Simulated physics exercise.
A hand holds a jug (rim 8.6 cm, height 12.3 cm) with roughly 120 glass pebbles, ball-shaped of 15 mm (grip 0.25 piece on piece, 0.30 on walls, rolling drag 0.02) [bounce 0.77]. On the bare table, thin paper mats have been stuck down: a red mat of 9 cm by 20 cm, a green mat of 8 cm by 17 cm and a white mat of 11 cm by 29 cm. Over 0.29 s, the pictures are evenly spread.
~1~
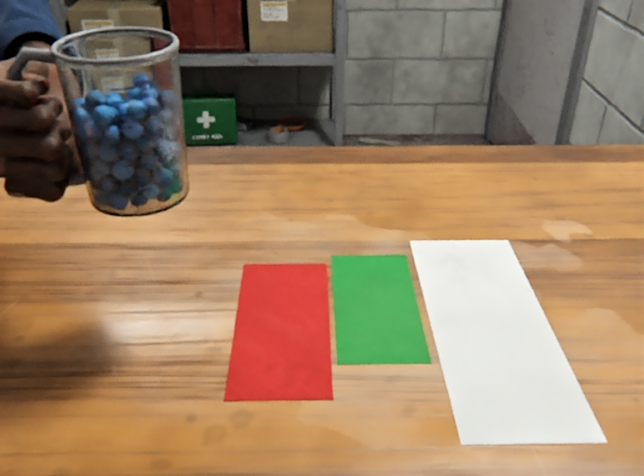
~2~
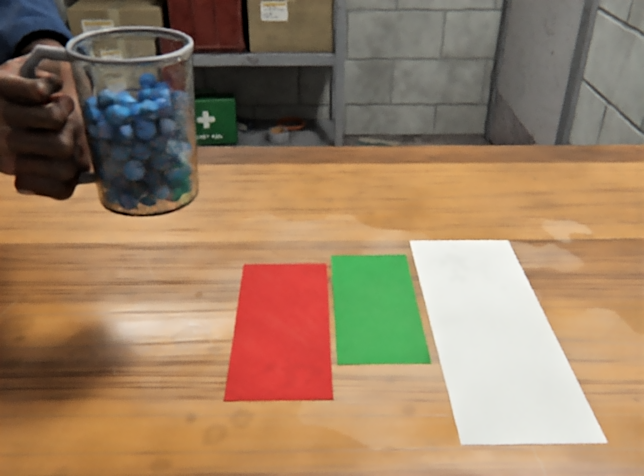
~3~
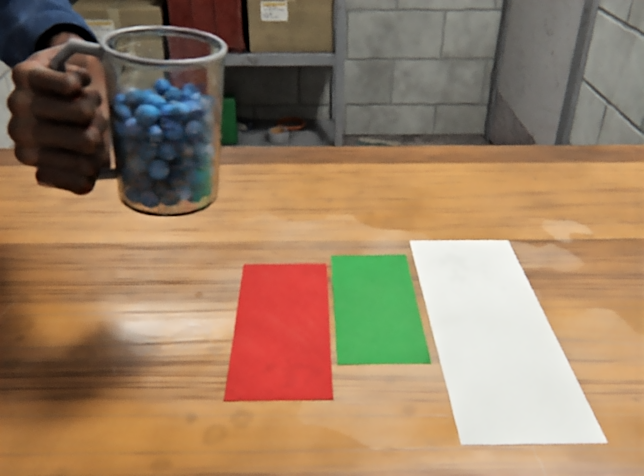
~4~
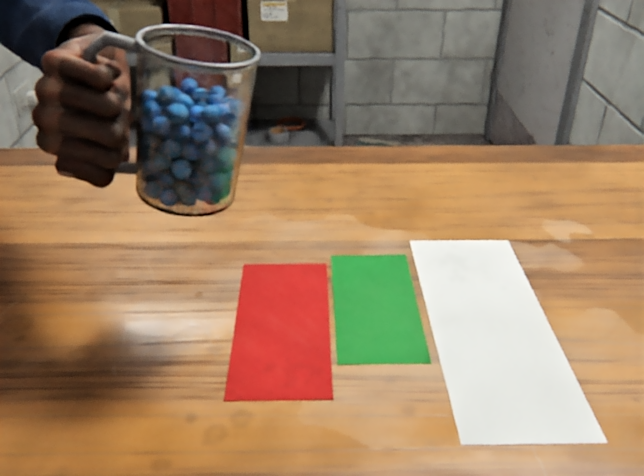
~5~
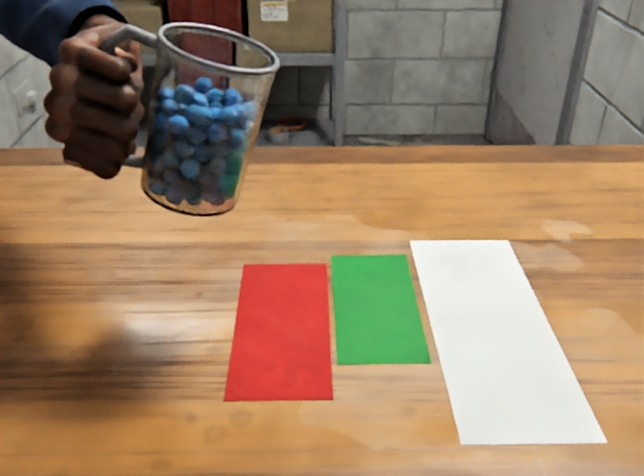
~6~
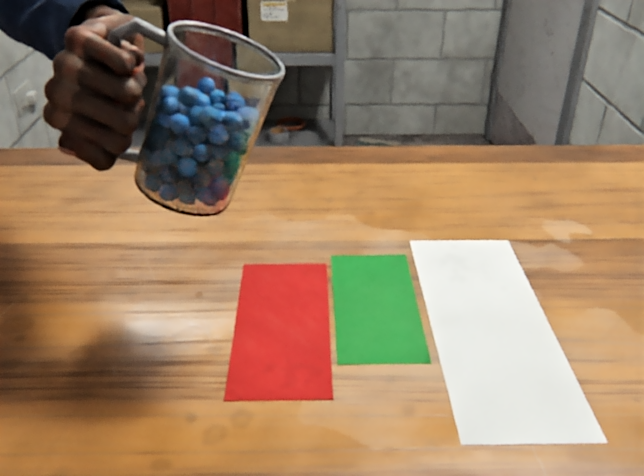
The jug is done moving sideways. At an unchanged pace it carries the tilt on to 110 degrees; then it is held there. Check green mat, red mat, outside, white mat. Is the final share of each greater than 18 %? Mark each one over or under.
My marks are as follows: Green mat - under; red mat - under; outside - over; white mat - under.
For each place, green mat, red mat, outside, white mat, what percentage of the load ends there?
The green mat gets 0 percent, the red mat 0 percent, outside 100 percent, and the white mat 0 percent.
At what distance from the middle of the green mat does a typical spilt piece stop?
Distance: Approx. 52 cm.
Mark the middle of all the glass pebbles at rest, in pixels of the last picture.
About (286, 278).
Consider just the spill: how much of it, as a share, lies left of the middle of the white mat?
40 %, roughly.
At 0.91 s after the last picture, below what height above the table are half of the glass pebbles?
Roughly 18 cm.
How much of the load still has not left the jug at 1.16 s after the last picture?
Close to 30 in a hundred.
Then, 0.35 s after the last picture, tilt 54 degrees; jug 100 %; middle of all pieces on or above the table near (190, 135).
Then, 0.64 s after the last picture, tilt 81 degrees; jug 100 %; middle of all pieces on or above the table near (190, 132).
Then, 0.91 s after the last picture, tilt 106 degrees; red mat 5 %, jug 80 %, in the air 10 %; middle of all pieces on or above the table near (222, 157).
Then, 1.16 s after the last picture, tilt 110 degrees; red mat 20 %, jug 30 %, white mat 5 %, green mat 25 %, outside 10 %, in the air 10 %; middle of all pieces on or above the table near (314, 242).
In the end, red mat 0 %, jug 0 %, white mat 0 %, green mat 0 %, outside 100 %.
